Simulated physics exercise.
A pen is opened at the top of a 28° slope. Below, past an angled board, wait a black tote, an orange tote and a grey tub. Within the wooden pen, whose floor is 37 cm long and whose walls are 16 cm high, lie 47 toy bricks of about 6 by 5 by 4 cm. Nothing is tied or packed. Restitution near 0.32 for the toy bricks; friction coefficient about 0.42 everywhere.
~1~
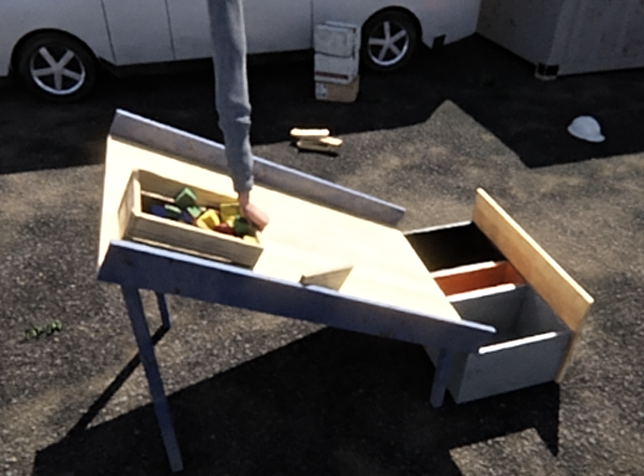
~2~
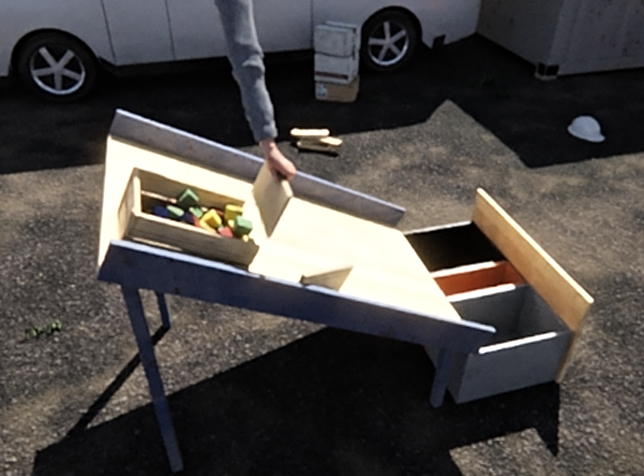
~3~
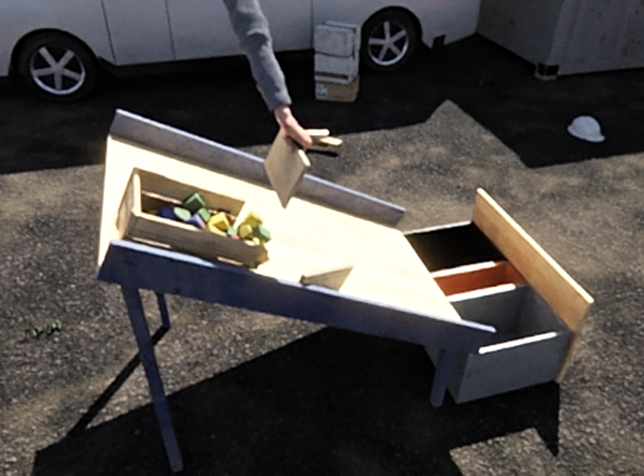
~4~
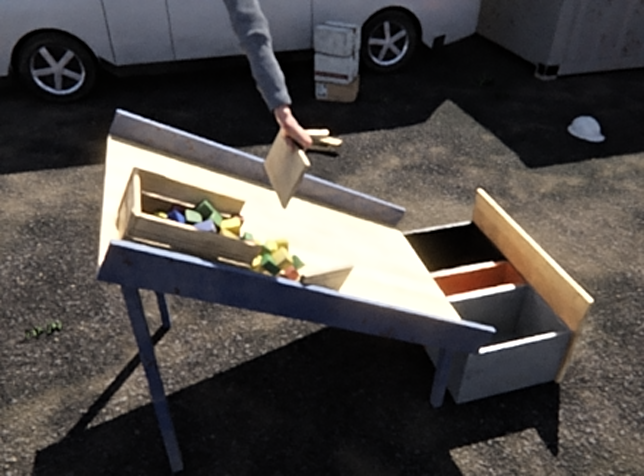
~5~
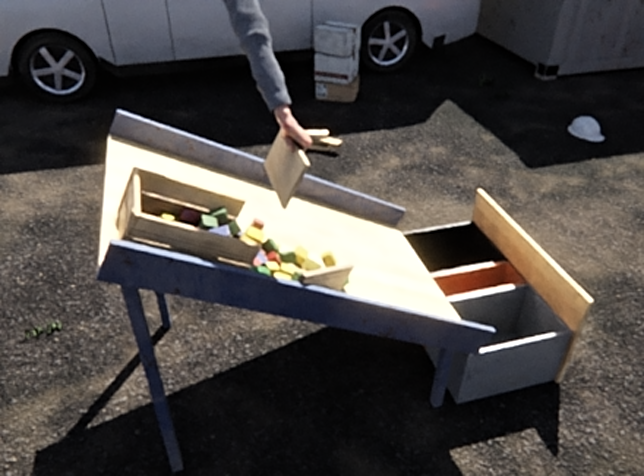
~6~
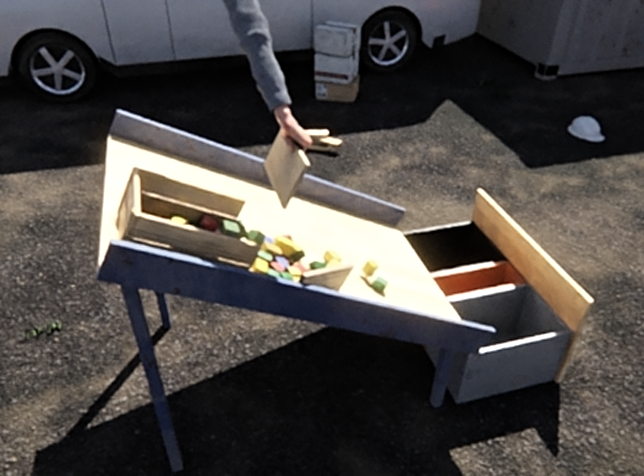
At the start, a hand rests at the lower end of a wooden pen of colourful toy bricks on a sloping board. The hand lifts the end panel away and holds it above the slope. Bricks slide out, bunch up around a small wooden strip, and some move past it down to the right.
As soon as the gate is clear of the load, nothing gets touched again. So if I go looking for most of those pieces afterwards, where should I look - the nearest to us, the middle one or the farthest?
Look in the one nearest you.
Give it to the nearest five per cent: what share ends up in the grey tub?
I'd put it at around 55 percent of them.
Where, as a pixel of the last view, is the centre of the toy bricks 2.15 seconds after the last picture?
I'd place it about (500, 338) in the last view.
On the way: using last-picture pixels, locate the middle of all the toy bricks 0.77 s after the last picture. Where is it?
I'd say close to (388, 280).
Then, 0.34 s after the last picture, 4 still in the wooden pen, 1 in the grey tub, 41 on the slope and 1 in the air.
Then, 0.77 s after the last picture, 5 in the orange tote, 5 in the grey tub, 33 on the slope and 4 in the air.
Then, 1.38 s after the last picture, 15 in the orange tote, 15 in the grey tub, 12 on the slope and 5 in the air.
Outcome (2.15 s after the last picture), 18 in the orange tote, 26 in the grey tub and 3 on the slope.
